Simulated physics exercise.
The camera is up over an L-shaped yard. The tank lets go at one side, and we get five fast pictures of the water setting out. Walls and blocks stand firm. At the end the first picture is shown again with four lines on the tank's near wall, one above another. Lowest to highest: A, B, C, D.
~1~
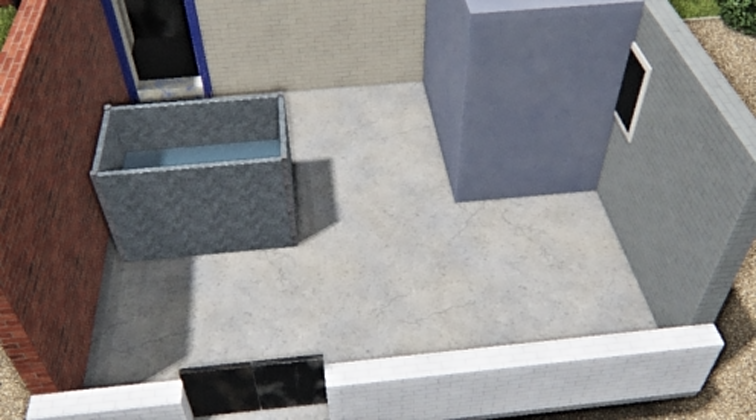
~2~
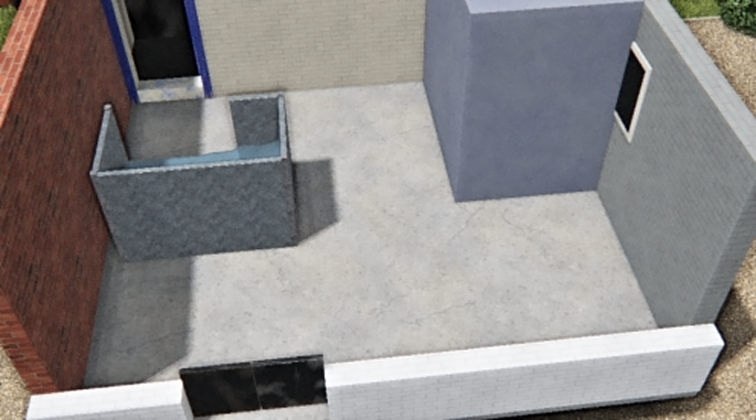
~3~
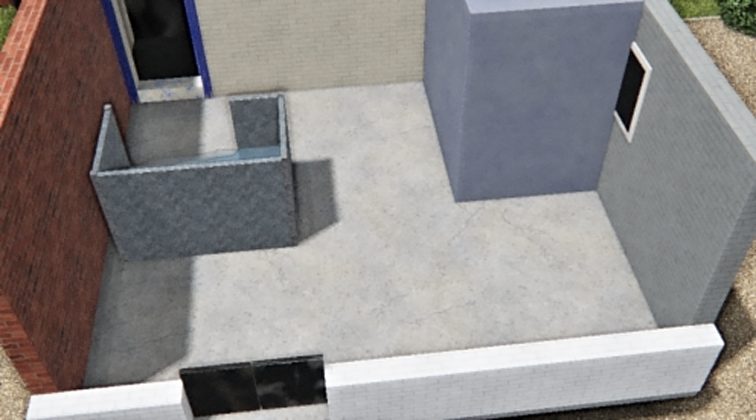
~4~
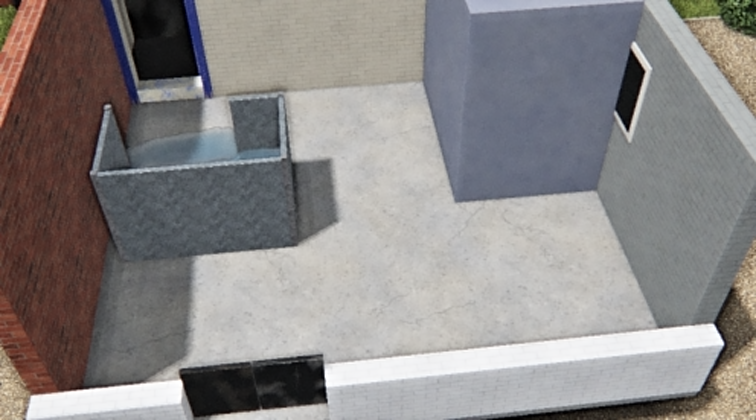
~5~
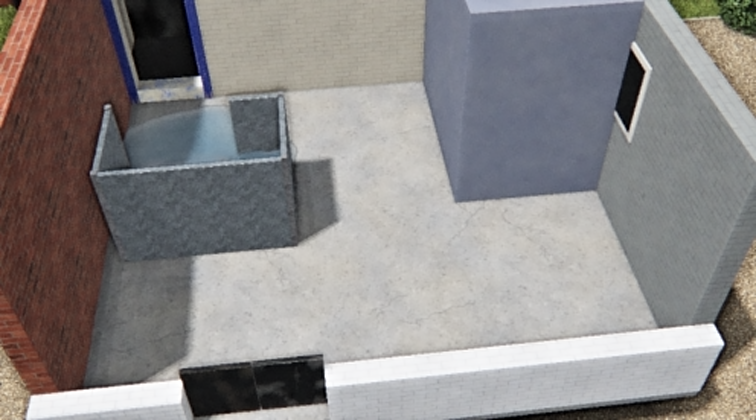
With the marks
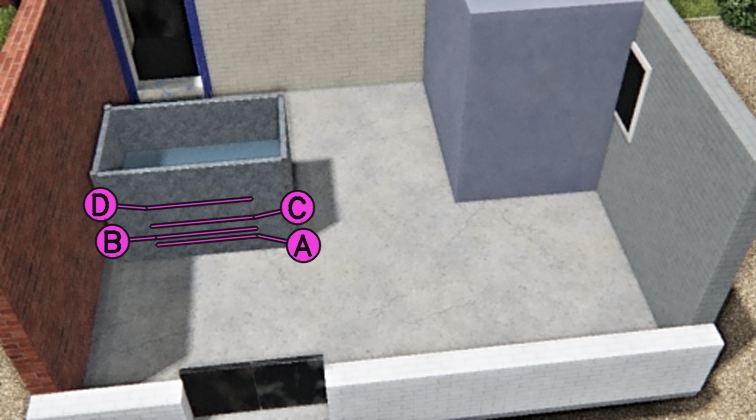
The far wall of a grey stone tank mostly vanished, leaving an open gap, and the water inside slid out through it, spreading in a thin, pale sheet over the ground toward the blue-framed doorway.
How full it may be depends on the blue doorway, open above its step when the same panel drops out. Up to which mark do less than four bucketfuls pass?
Line B just does it.
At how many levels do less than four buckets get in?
Two.
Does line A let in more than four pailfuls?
No, that is safe.
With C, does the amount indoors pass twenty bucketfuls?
No.
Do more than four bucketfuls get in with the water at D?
Yes.
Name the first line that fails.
C.
On the marked copy, A at (207, 240); B at (206, 232); C at (203, 221); D at (198, 203); from the bottom up A, B, C, D.
Choosing A, nothing gets over.
Choosing B, a bucket or two gets in.
Choosing C, about 9 bucketfuls get in.
Choosing D, dozens of bucketfuls pour in.
